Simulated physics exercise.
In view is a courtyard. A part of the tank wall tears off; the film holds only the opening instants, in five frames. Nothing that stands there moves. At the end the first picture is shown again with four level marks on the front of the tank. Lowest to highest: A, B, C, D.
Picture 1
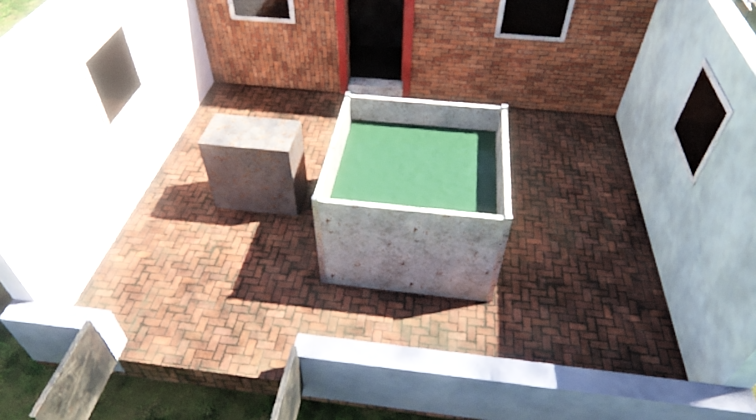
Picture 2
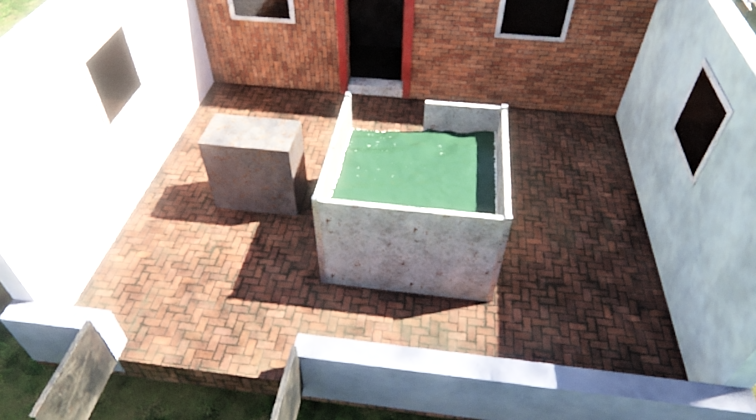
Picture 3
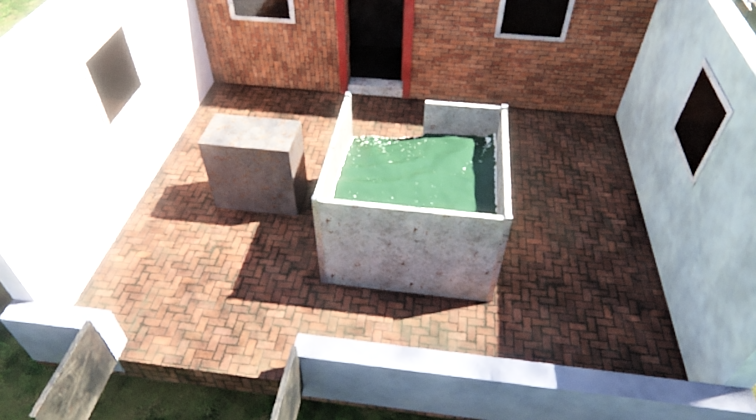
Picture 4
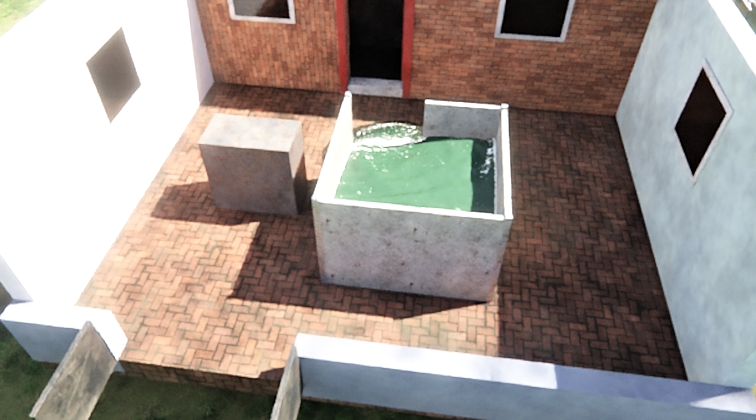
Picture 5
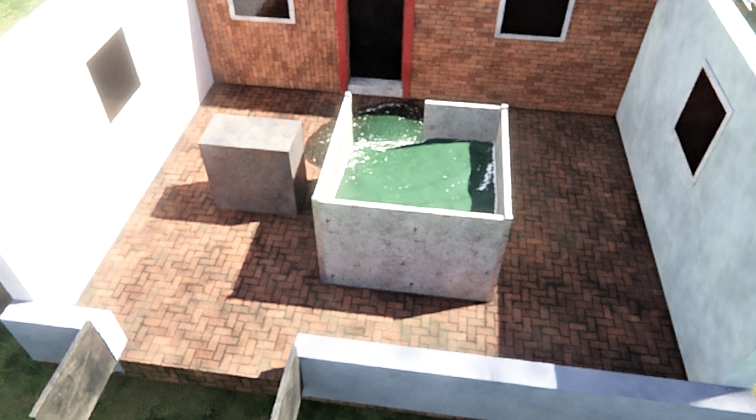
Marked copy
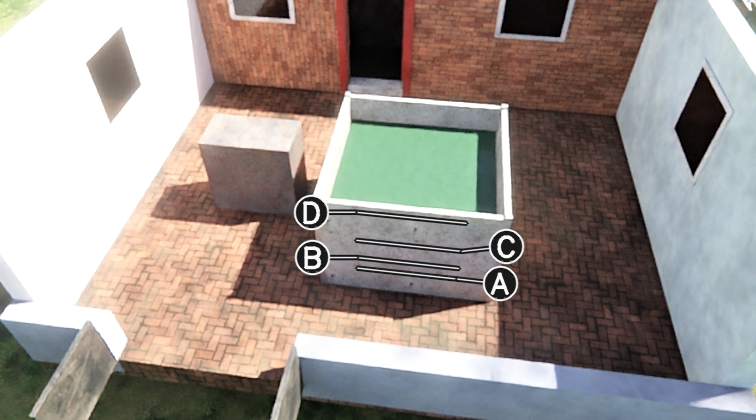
Green water in a concrete tank in a brick-paved courtyard rippled as part of the back wall vanished, then poured out through the gap and spread over the paving behind, towards the left.
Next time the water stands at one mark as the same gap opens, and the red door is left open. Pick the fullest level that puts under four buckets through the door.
I would pick mark A.
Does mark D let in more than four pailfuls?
Yes, it does.
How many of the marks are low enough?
One of them.
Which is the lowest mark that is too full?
B.
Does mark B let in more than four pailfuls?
Yes, it does.
On the marked copy, A at (406, 273); B at (407, 263); C at (408, 245); D at (410, 217); from the bottom up A, B, C, D.
Choosing A, a splash gets over, under a bucket.
Choosing B, about 8 bucketfuls get in.
Choosing C, dozens of bucketfuls pour in.
Choosing D, dozens of bucketfuls pour in.
